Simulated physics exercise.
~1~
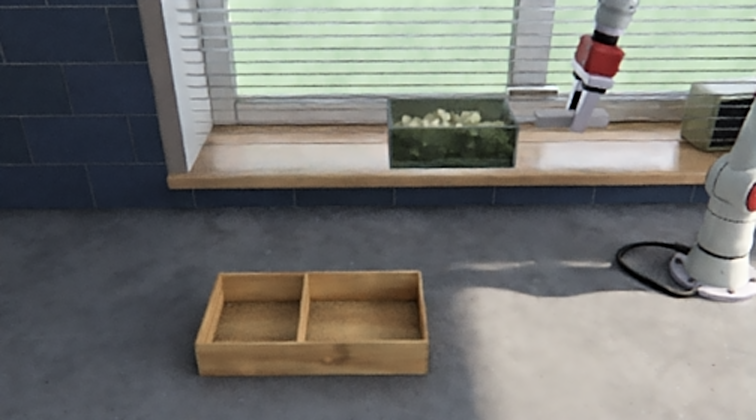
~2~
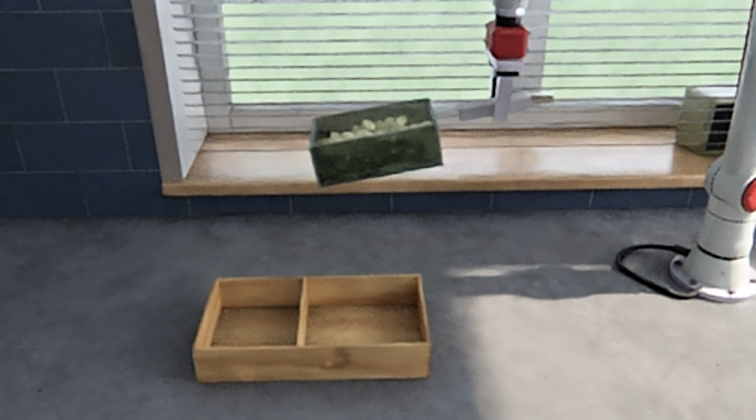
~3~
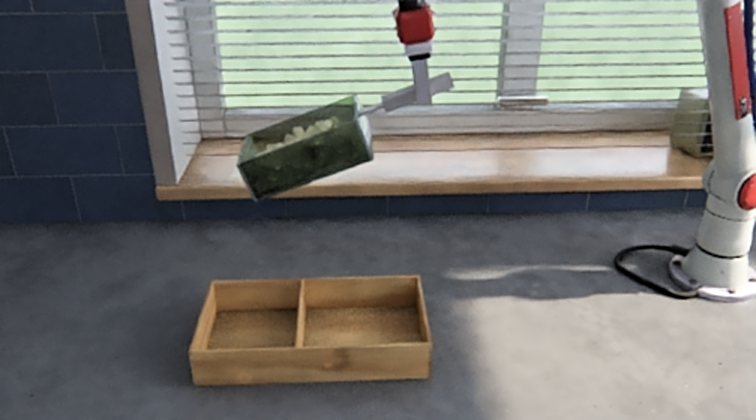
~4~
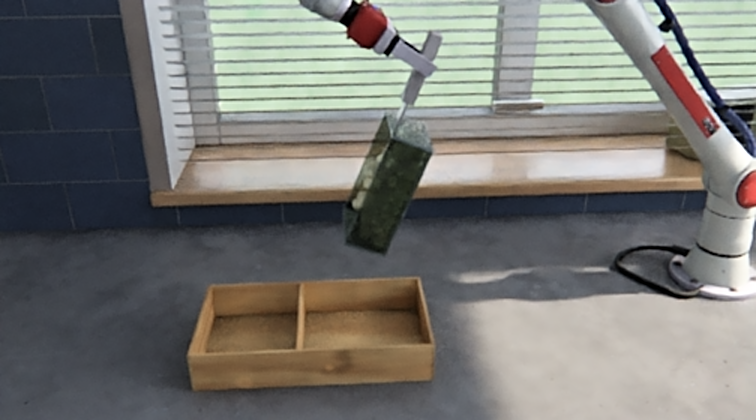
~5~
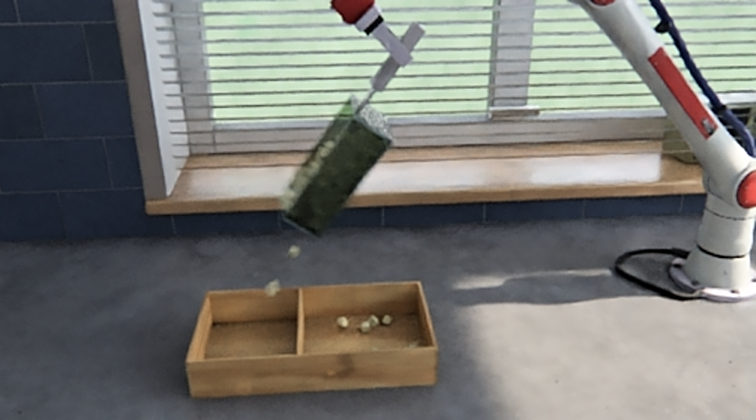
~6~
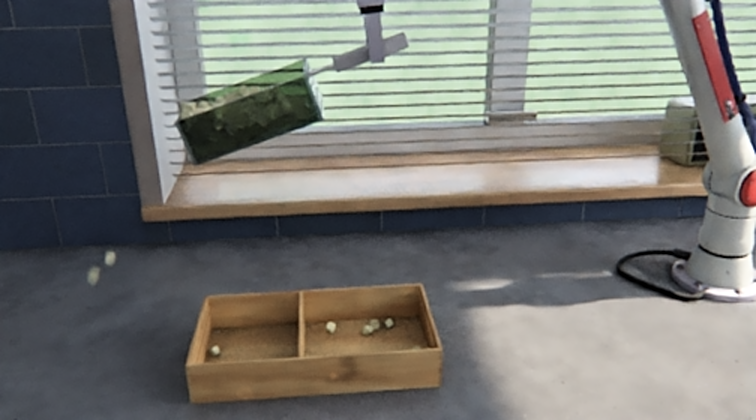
On a grey surface by a window with blinds, a robot arm carries a green box of pale diced pieces leftward from the sill and tips it steeply above a divided wooden crate. A few pieces drop into both compartments, then the box swings up and left, mostly levelled, as two more pieces fall beyond the crate.
